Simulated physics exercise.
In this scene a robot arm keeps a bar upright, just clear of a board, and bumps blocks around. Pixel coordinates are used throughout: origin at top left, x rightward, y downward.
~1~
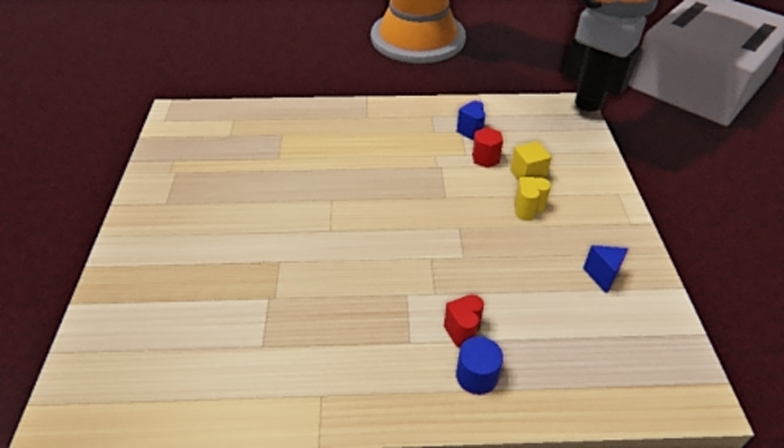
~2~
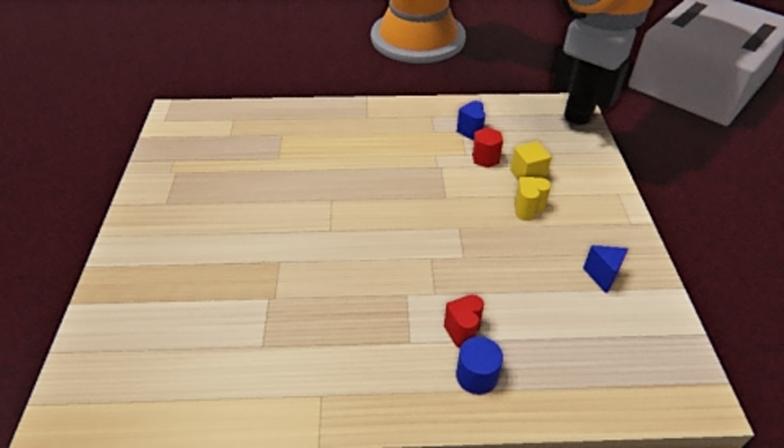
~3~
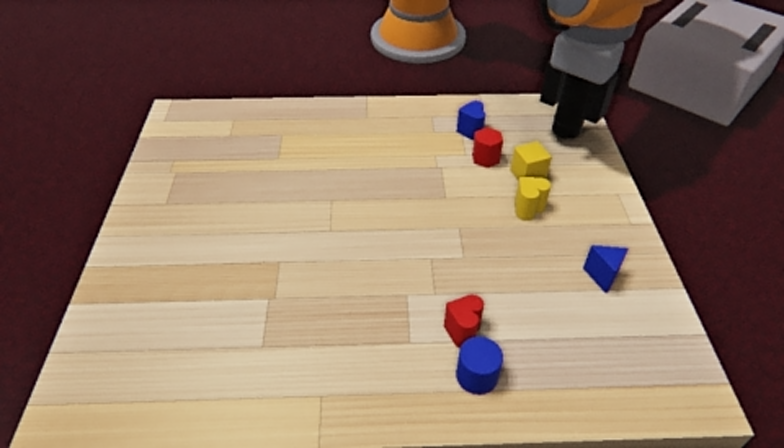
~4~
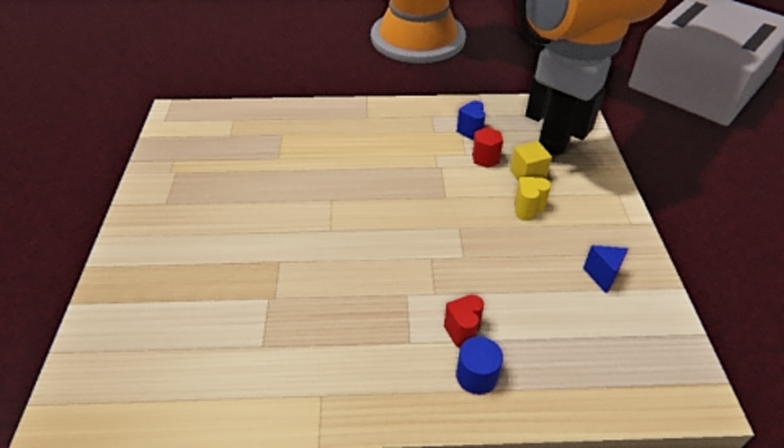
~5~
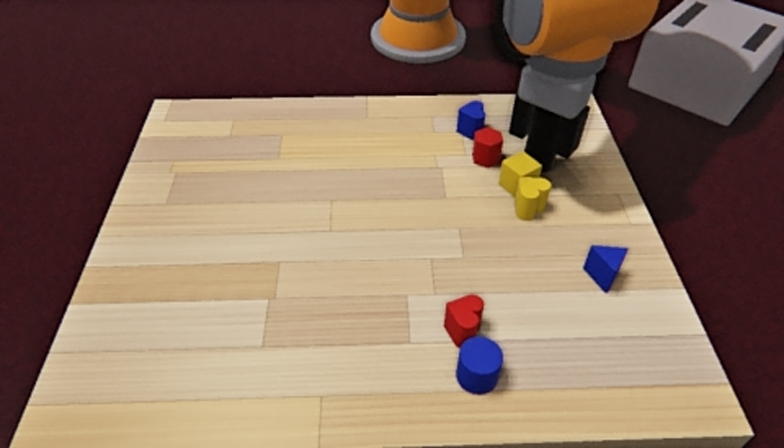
A robot arm moves in over the wooden board and nudges the yellow square block left.
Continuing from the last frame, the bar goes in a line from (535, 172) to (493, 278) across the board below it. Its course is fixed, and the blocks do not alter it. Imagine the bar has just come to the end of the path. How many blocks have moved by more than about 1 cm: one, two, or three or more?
Counting only shifts above 1 cm, I get two blocks.
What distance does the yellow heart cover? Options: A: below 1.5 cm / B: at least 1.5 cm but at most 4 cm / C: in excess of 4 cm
Answer: C.
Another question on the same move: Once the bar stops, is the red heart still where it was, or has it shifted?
It is untouched.
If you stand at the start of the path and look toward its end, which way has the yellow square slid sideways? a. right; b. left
My answer is option a.
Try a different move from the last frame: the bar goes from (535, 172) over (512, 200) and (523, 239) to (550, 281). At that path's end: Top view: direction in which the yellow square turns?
Verdict: Clockwise.
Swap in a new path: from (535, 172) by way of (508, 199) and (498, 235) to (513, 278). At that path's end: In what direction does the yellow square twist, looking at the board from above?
From above, the yellow square will be seen to turn clockwise.
What follows on the original path. One third of the way, bar (524, 195); yellow square (496, 184), turned 35° clockwise; yellow heart (530, 204), turned 45° anticlockwise.
Two thirds of the way, bar (509, 230); yellow square (488, 189), turned 60° clockwise; yellow heart (527, 242), turned 75° anticlockwise.
At the end, bar (494, 269); red heart in place; red hexagon in place; yellow square (488, 189), turned 60° clockwise; yellow heart (533, 269), turned 160° anticlockwise.
